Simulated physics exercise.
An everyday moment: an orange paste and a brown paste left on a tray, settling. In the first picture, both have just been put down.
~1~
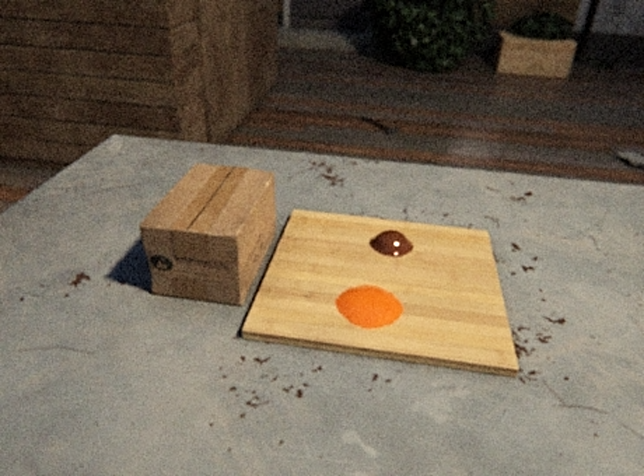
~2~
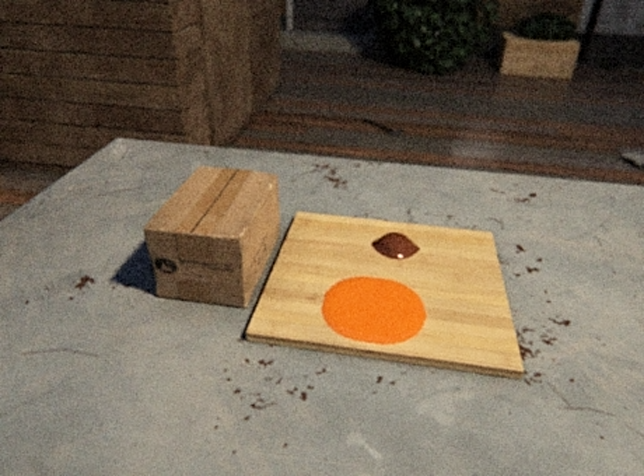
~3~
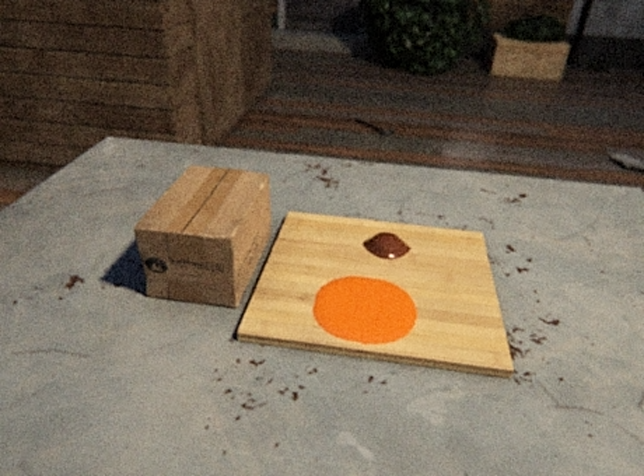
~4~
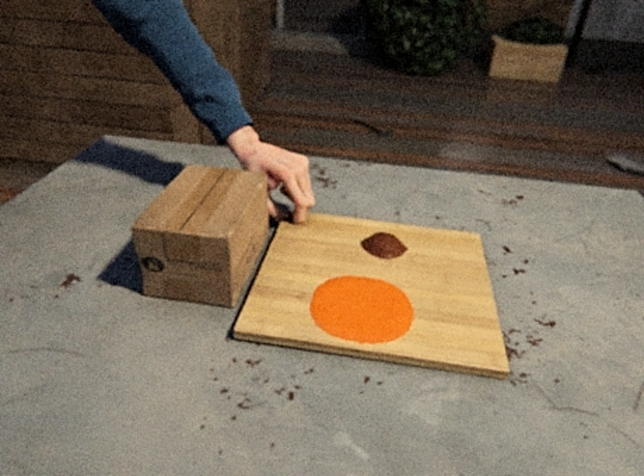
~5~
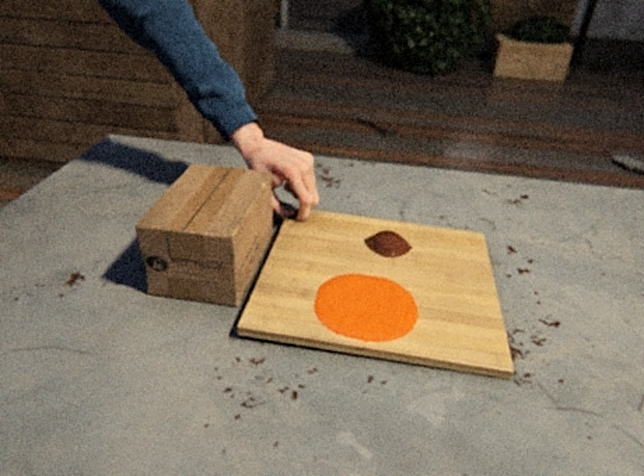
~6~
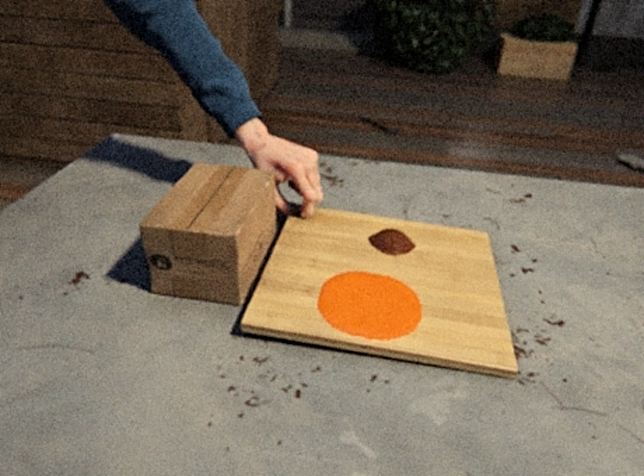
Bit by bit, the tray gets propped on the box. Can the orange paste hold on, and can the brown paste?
I'd say the orange paste goes over and the brown paste keeps its place.
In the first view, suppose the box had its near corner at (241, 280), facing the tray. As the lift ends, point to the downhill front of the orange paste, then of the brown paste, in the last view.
In the last picture, the first tip sits around (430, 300), the second around (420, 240).
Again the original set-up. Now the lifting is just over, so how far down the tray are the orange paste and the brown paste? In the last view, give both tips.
You'd find them at (490, 314) and (425, 222), in that order.
Soon after, slope about 22°; the orange paste has crept down a long way; the brown paste has not moved.
Later, the orange paste is dripping off the low end; the brown paste has not moved.
In the end, slope about 22°; the orange paste is dripping off the low end; the brown paste has not moved.
